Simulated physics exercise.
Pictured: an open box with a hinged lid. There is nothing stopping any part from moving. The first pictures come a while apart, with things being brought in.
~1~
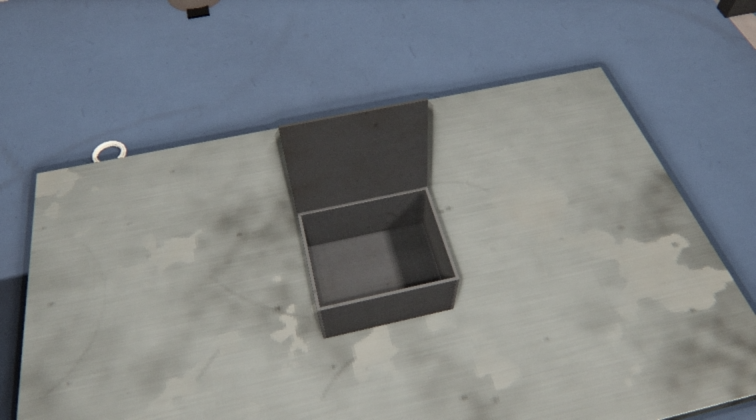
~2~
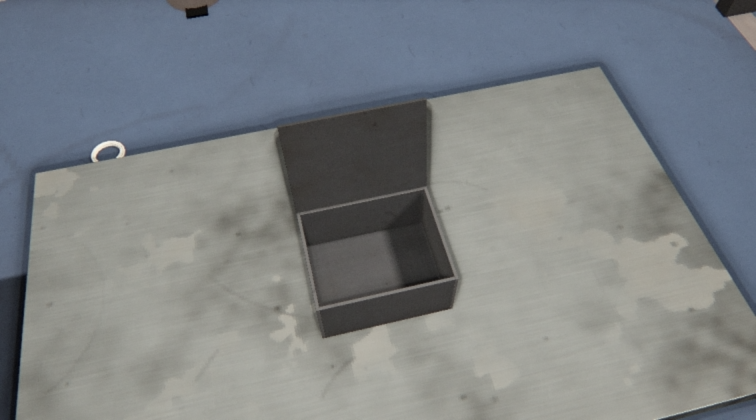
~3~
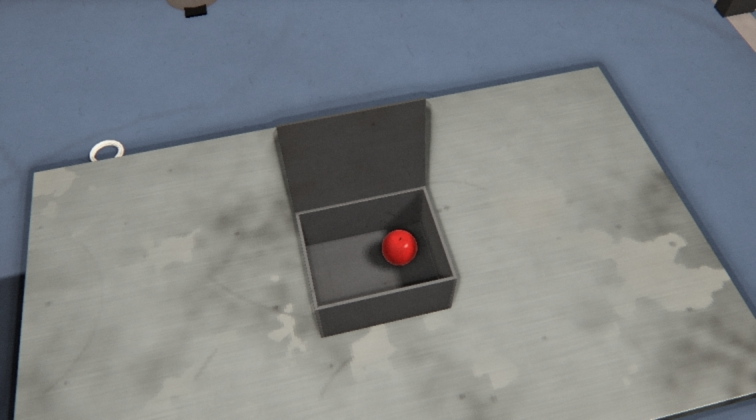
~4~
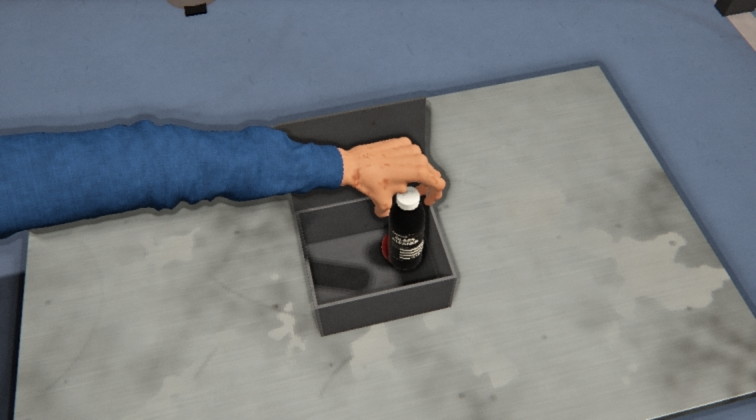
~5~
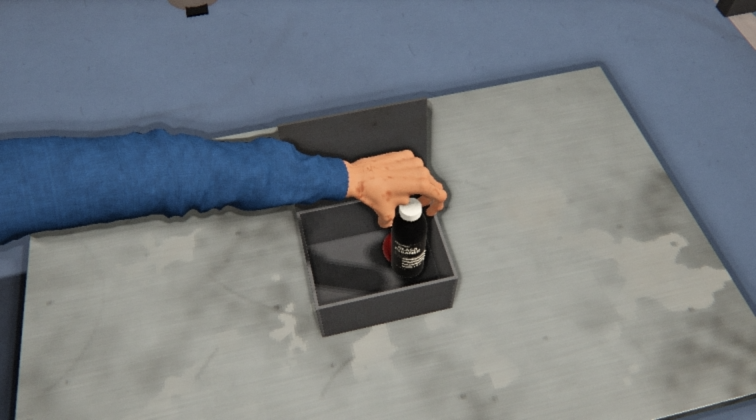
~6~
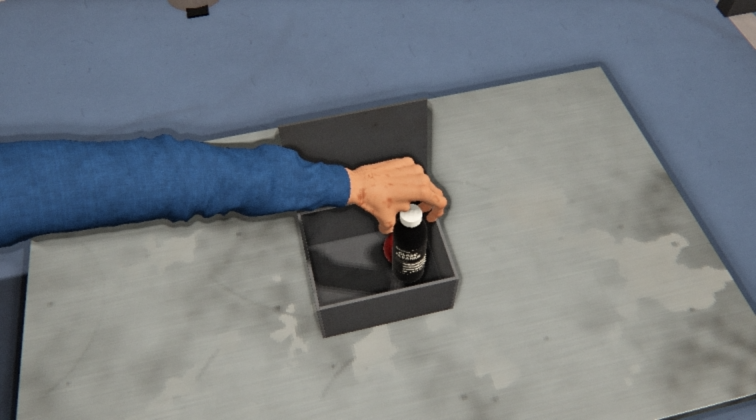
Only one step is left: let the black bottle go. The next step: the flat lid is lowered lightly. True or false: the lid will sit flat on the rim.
False.
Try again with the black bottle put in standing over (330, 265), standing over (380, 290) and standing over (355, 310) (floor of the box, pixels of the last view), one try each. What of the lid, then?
1: Open. 2: Open. 3: Open.
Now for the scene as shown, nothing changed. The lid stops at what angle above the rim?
Around 30 degrees.
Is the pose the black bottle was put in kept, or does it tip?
In the end, the black bottle keeps its orientation.
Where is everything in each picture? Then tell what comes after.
In the first picture, the last thing is not in view yet.
In the second picture, the last thing is not in view yet.
In the third picture, the last thing is not in view yet; red apple (399, 248).
The fourth picture shows still above its spot; black bottle (407, 228).
The fifth picture shows still above its spot; black bottle (409, 237).
The sixth picture shows in place under the hand; black bottle (409, 243).
Then, 0.30 s later than the last frame, black bottle moved about its own width near (408, 263).
Then, 1.40 s later than the last frame, lid 72° above the rim; black bottle moved about its own width near (408, 263).
Then, 1.80 s later than the last frame, lid 43° above the rim; black bottle moved about its own width near (408, 263).
Then, 3.20 s later than the last frame, lid 30° above the rim; black bottle moved about its own width near (408, 263).
When it is over, lid 30° above the rim; moved from the start, black bottle; red apple as before. End places, in pixels of the last picture, black bottle near (408, 263).
